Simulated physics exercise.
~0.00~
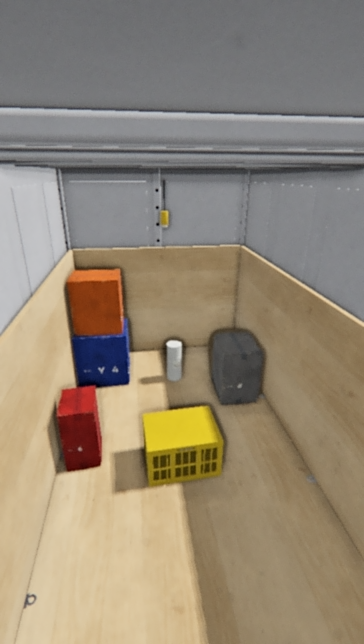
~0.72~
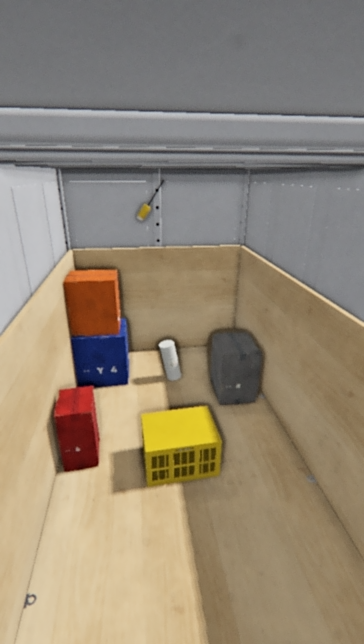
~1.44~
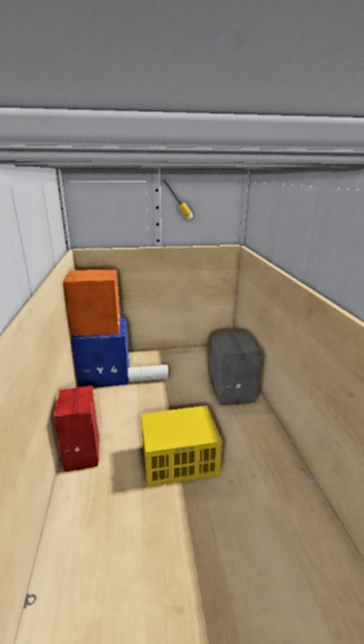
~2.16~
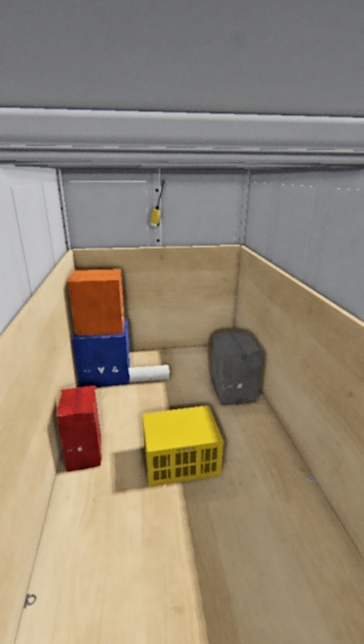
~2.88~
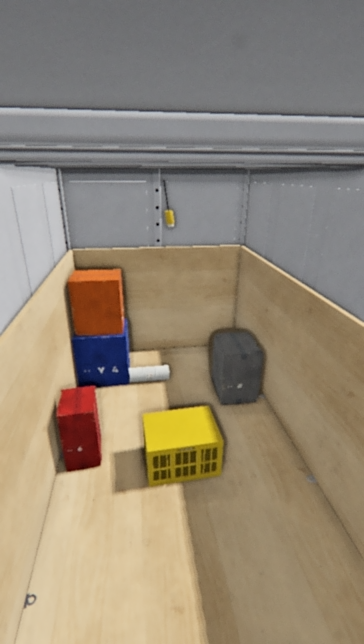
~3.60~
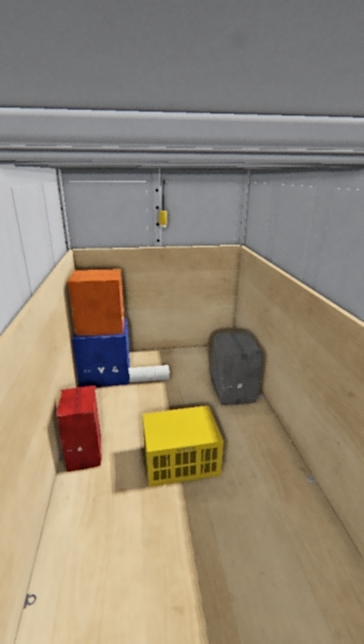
A slim white canister topples over in the load bay of a delivery van, seen from the rear towards the grey bulkhead. It stands upright at first near the back, between an orange box stacked on a blue one at the left and a grey box at the right, with a red box and a yellow chest nearer. The hanging yellow lamp swings left as the canister leans, then swings right as it drops onto its side beside the blue box. The lamp sways less and less until it hangs straight. The canister stays lying down, and the other five items remain in place.
